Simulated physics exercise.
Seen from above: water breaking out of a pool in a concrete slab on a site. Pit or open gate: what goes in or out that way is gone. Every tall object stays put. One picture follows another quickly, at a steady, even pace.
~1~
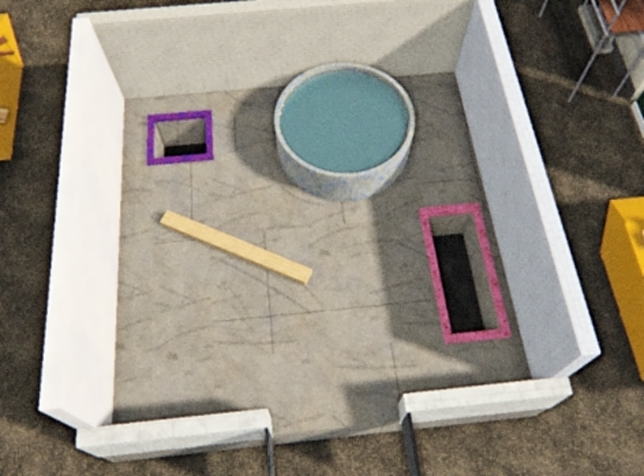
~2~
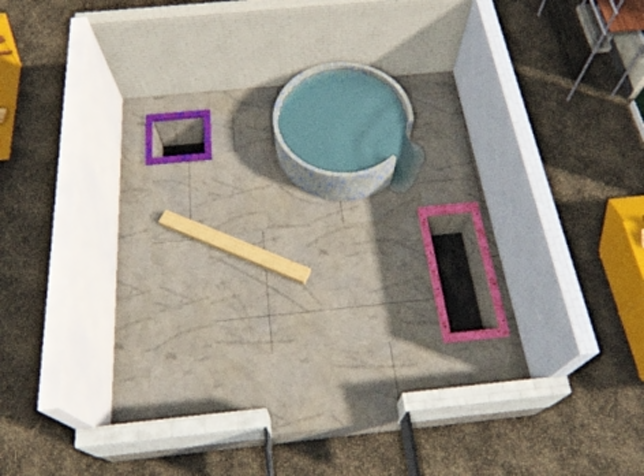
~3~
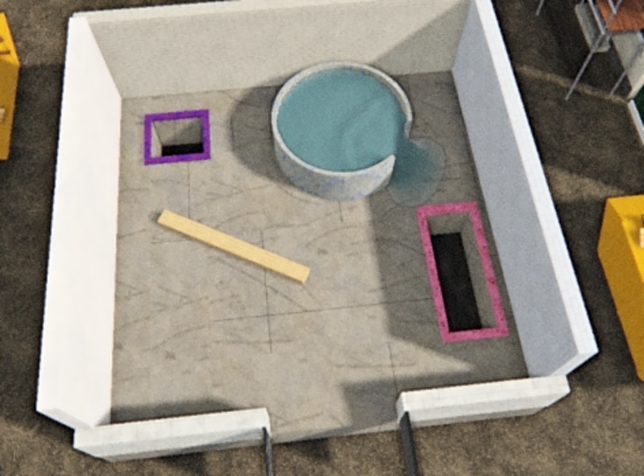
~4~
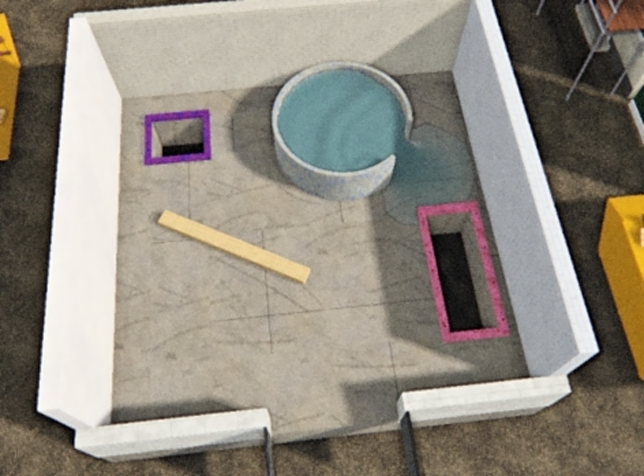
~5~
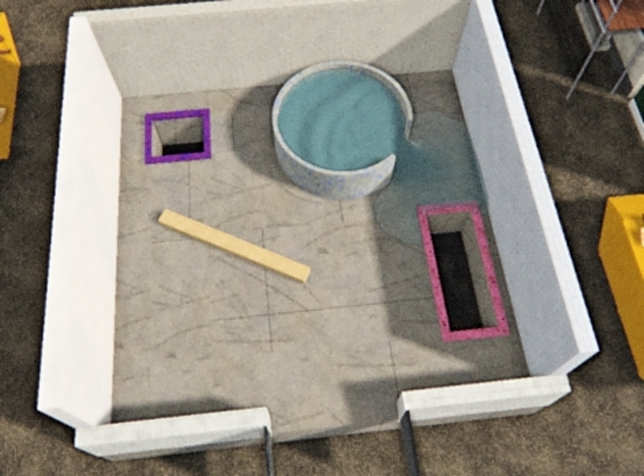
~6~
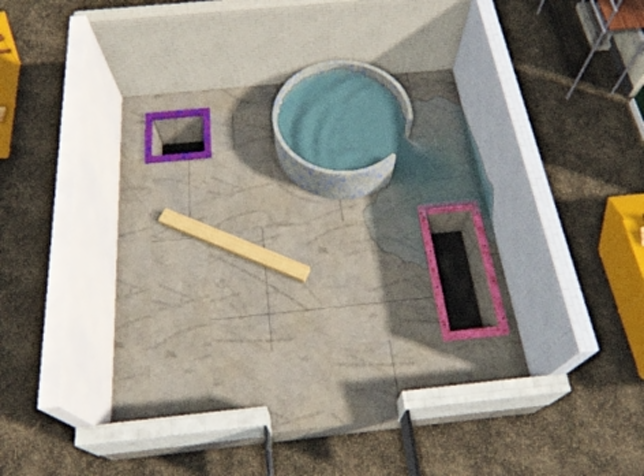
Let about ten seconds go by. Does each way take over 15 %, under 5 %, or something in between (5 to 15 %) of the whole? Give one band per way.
Per way - the gate: Under 5 %, the pink pit: Over 15 %, the purple pit: Under 5 %.
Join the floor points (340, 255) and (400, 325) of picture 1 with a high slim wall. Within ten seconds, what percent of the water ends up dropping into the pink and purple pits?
Shares in percent - pink: 35; purple: 0.
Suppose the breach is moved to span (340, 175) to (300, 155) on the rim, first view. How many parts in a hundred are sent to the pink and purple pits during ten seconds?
Pink about 0 %, purple about 4 %.
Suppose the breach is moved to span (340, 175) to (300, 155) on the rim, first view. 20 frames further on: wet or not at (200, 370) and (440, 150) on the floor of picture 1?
Point one waterlogged, point two not reached.
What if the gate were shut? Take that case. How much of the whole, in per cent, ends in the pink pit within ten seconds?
In per cent: Pink 35.
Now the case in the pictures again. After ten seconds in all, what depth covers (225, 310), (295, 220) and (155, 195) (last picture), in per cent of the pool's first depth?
About 2 per cent, then 4 per cent, then 2 per cent.
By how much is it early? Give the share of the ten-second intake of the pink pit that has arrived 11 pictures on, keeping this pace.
Around 40 in a hundred.
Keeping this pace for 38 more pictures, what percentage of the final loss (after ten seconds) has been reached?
Around 85 %.
A moment on, water covers 15 % of the floor; the gate 0 %, the pink pit 4 %, the purple pit 0 %.
Next, water covers 25 % of the floor; the gate 0 %, the pink pit 11 %, the purple pit 0 %.
Then, water covers 30 % of the floor; the gate 0 %, the pink pit 19 %, the purple pit 0 %.
Later, water covers 60 % of the floor; the gate 1 %, the pink pit 26 %, the purple pit 0 %.
In the end, water covers 90 % of the floor; the gate 2 %, the pink pit 30 %, the purple pit 1 %.
